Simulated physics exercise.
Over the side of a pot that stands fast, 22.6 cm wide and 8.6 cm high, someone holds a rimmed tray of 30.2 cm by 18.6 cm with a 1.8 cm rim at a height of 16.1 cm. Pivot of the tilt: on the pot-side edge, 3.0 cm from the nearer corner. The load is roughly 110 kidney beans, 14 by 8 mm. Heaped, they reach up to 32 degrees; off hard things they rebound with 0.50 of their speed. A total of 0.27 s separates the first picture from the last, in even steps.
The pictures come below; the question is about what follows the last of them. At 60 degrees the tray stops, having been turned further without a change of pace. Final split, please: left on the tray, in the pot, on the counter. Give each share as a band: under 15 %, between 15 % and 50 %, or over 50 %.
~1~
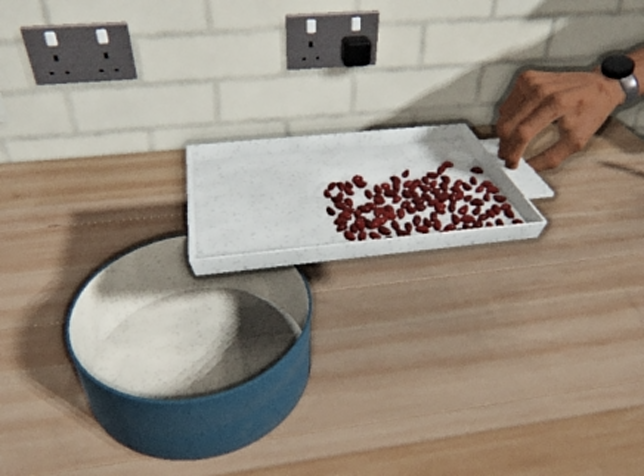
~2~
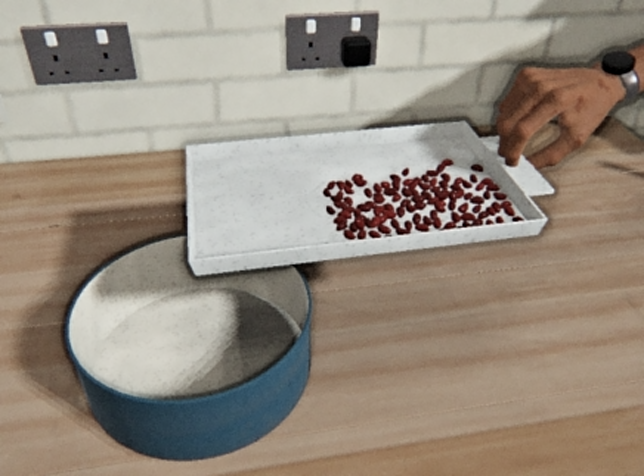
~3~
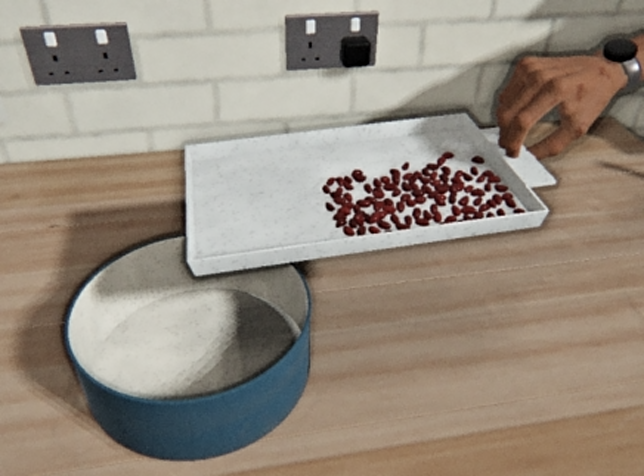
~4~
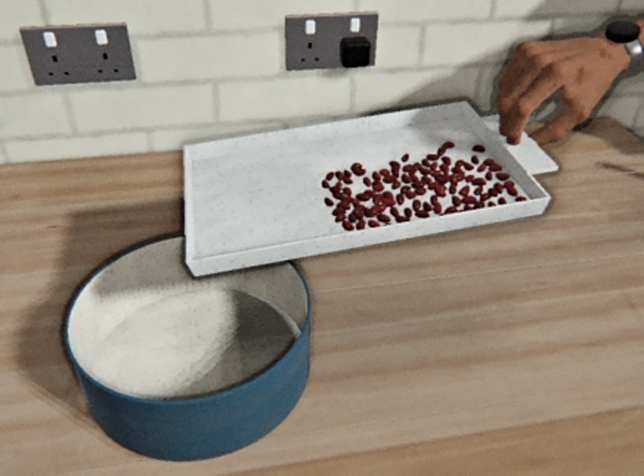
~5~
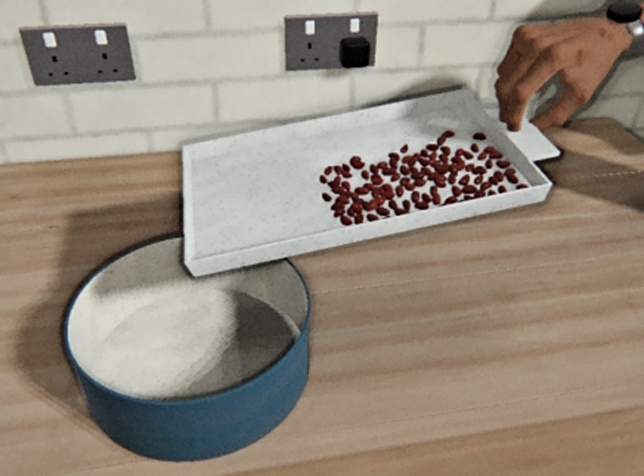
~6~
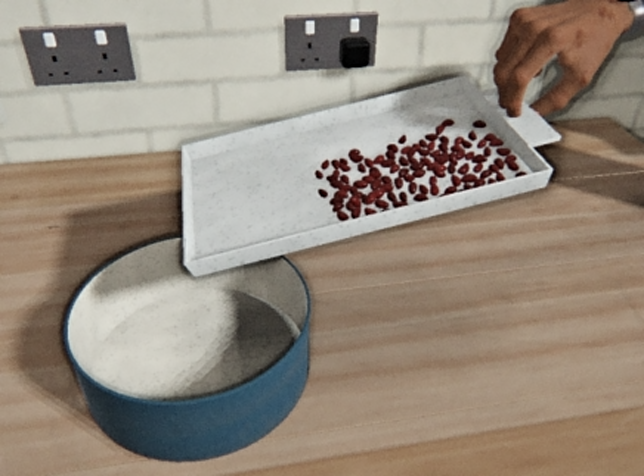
My prediction: Tray: The main mass; pot: A fair amount; counter: A little.
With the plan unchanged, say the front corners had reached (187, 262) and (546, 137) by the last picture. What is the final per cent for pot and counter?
Final per cent - pot 60, counter 5.
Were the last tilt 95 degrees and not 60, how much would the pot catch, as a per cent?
Estimated share: About 95 %.
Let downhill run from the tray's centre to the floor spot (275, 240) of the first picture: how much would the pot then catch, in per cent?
Estimate: Near 30 per cent.
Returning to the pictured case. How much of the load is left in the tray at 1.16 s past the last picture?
Roughly 70 per cent.
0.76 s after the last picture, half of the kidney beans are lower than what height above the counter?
I'd put it near 18 cm.
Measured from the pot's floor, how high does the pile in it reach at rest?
Some 1.0 cm above the floor.
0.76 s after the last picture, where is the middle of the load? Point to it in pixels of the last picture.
Approximately (189, 221) in the last picture.
Then, 0.46 s after the last picture, tilt 35 degrees; the tray holds 100 %, the pot 0 %.
Then, 0.76 s after the last picture, tilt 50 degrees; the tray holds 85 %, the pot 0 %.
Then, 1.16 s after the last picture, tilt 60 degrees; the tray holds 70 %, the pot 25 %.
In the end, tray 70 %, pot 30 %, counter 5 %.
